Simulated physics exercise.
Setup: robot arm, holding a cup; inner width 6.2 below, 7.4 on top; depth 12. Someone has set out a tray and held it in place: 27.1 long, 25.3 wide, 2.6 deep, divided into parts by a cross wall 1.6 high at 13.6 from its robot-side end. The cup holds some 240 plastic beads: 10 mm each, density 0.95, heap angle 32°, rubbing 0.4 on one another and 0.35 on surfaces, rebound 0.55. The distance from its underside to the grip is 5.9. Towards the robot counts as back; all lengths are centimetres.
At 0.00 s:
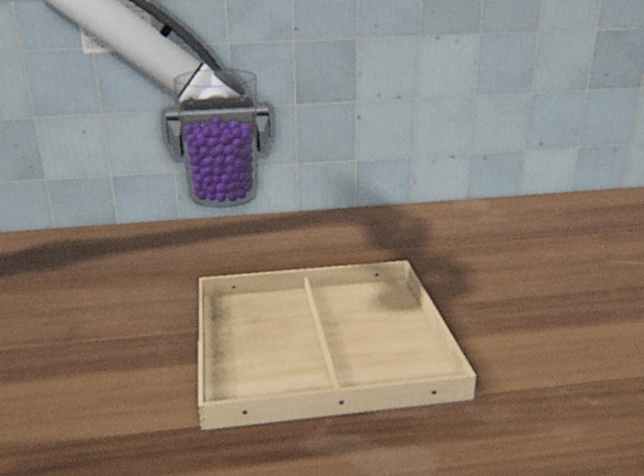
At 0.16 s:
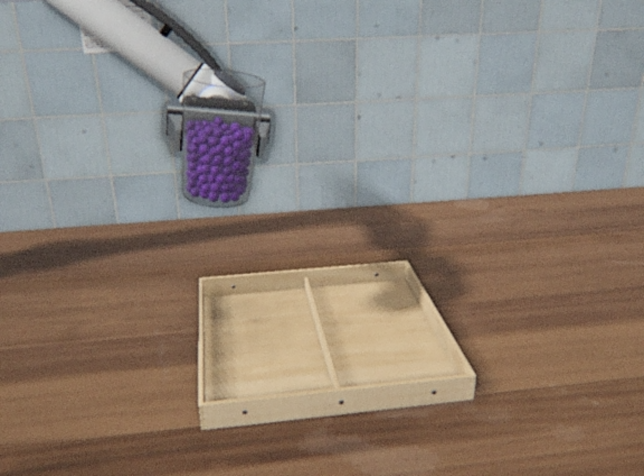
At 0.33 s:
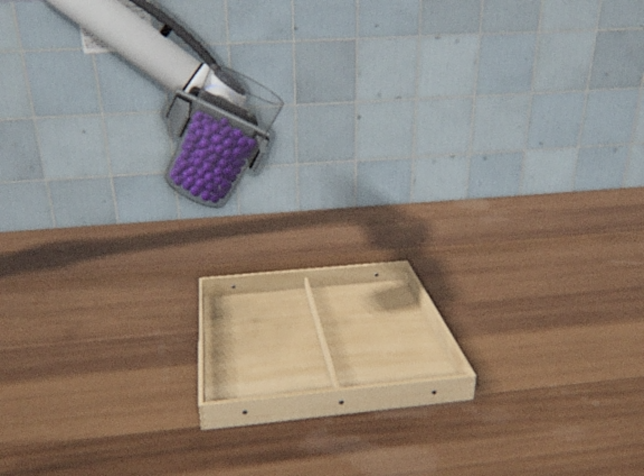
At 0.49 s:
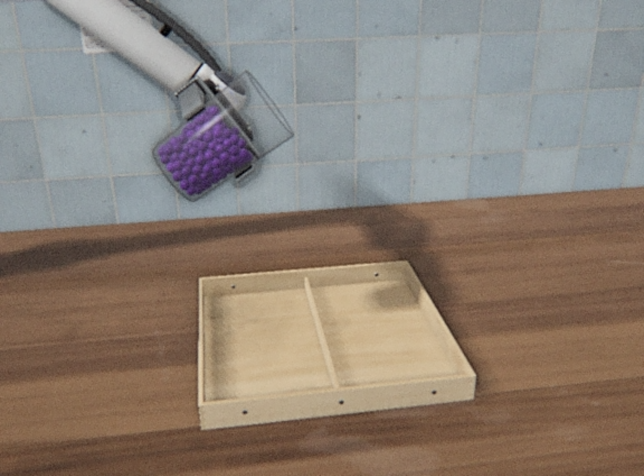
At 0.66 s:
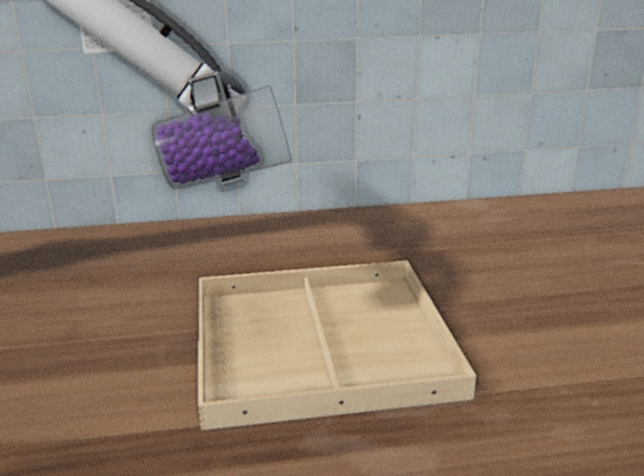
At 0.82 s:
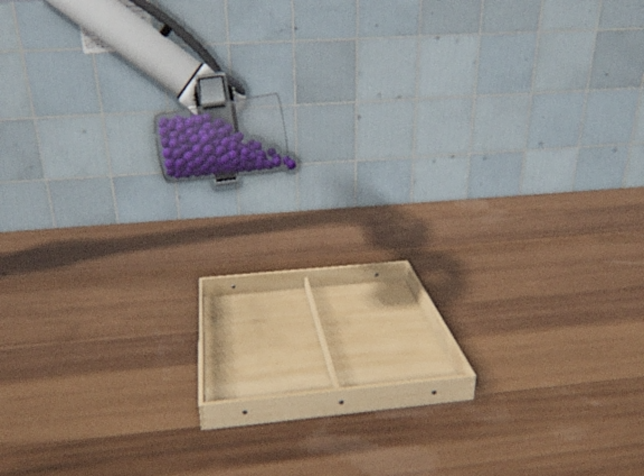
A robot arm holds a clear cup of purple beads upright above a divided wooden tray on a wooden counter, then tilts it steadily to the right until it lies nearly on its side. The beads shift inside, their surface slanting as some slide along toward the cup's open end.
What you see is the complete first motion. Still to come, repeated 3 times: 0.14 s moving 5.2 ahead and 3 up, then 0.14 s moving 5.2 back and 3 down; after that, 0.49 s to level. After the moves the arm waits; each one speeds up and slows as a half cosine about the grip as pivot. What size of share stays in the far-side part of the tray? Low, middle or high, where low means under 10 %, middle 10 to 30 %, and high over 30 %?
High, over 30 %.
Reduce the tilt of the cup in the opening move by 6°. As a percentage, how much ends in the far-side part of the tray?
Estimate: Around 65 per cent.
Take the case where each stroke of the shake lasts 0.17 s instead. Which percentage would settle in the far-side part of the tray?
It would be some 65 %.
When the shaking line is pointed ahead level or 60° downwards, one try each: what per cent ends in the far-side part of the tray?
Result: Approx. 65 % and 20 %, one try each.
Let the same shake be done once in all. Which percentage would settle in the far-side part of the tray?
That change gives some 65 percent.
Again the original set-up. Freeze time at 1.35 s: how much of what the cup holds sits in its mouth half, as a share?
100 per cent.
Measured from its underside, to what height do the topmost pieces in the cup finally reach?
Roughly 2.5 centimetres.
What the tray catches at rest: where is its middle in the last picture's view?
Roughly at (391, 329) in the last picture.
By 1.35 s, tilted 85° forward, highest piece 24 above the table; 149 in the far-side part, 42 in the cup, 8 in the robot-side part, 4 on the table or floor, 34 in flight or on a rim.
By 1.88 s, tilted 48° forward, highest piece 26 above the table; 183 in the far-side part, 21 in the cup, 16 in the robot-side part, 13 on the table or floor, 4 in flight or on a rim.
By 2.35 s, level, highest piece 22 above the table; 187 in the far-side part, 21 in the cup, 15 in the robot-side part, 14 on the table or floor.
By 3.40 s, level, highest piece 22 above the table; 187 in the far-side part, 21 in the cup, 15 in the robot-side part, 14 on the table or floor.
Final count, 187 in the far-side part, 21 in the cup, 15 in the robot-side part, 14 on the table or floor. That is 79 % in the far-side part of the tray.
